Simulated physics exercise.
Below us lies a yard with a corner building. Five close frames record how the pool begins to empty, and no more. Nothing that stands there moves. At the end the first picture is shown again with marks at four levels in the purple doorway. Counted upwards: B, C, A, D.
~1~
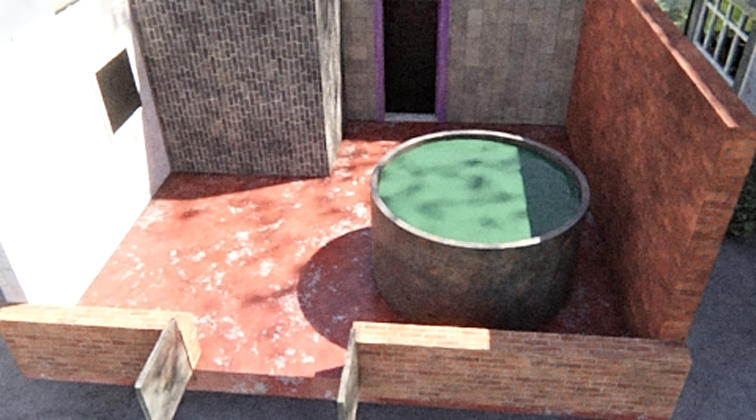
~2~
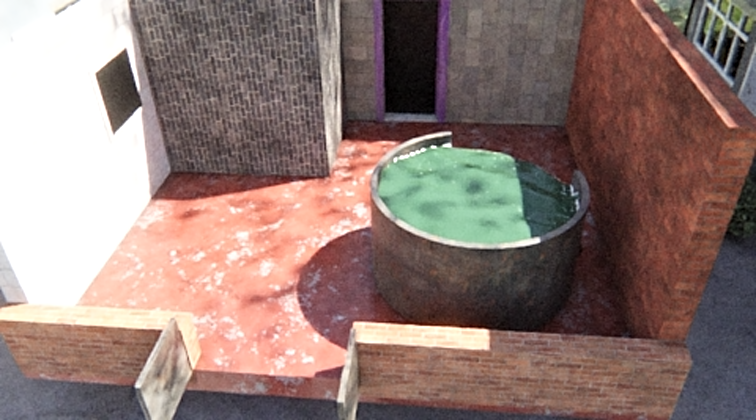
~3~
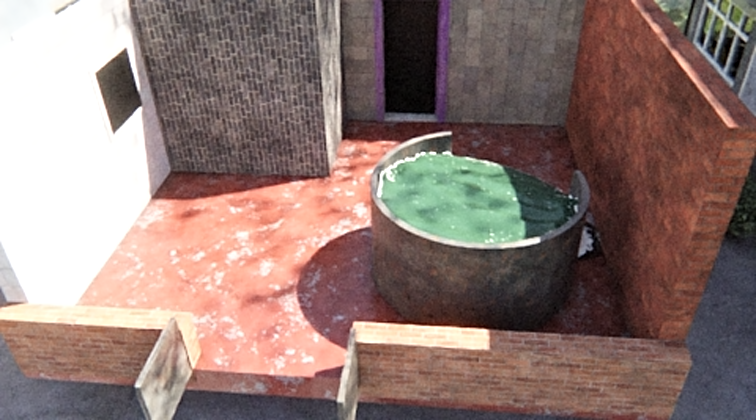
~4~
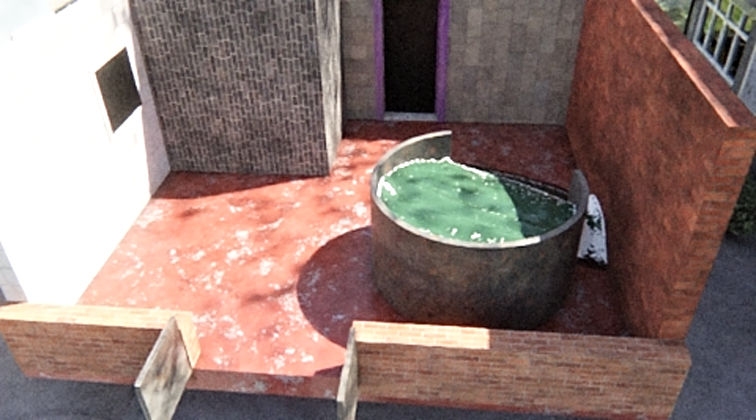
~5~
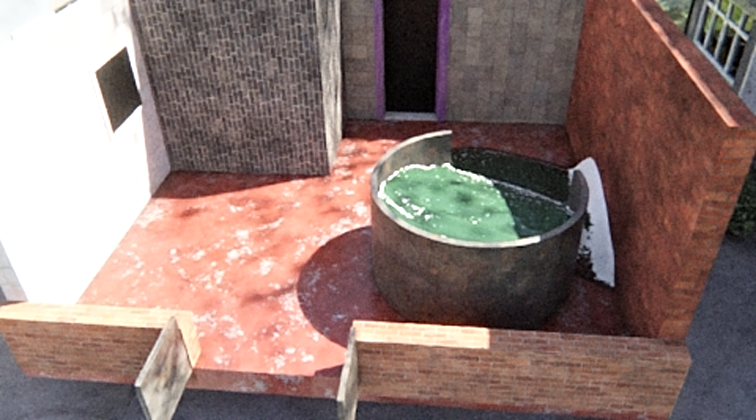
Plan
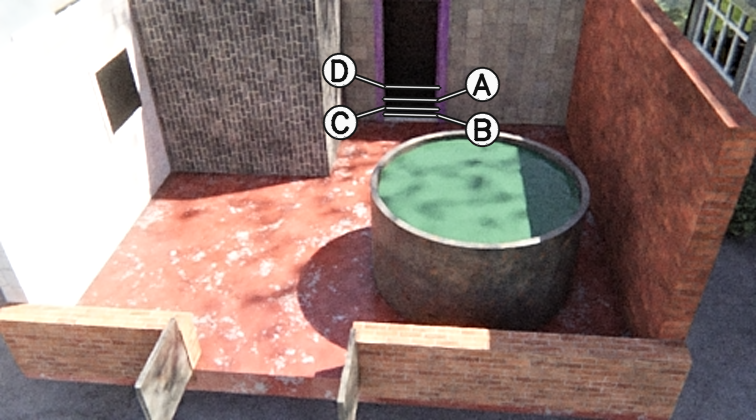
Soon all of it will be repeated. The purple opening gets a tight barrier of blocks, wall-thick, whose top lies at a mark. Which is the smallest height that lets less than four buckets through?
Go for A.
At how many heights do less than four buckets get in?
Two of the four.
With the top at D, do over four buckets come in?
No.
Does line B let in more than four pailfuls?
Yes, that goes wrong.
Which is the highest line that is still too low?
Line C.
On the marked copy, A at (411, 99); B at (411, 114); C at (411, 108); D at (411, 87); from the bottom up B, C, A, D.
If A is chosen, a bucket or two gets in.
If B is chosen, dozens of bucketfuls pour in.
If C is chosen, about 11 bucketfuls get in.
If D is chosen, nothing gets over.
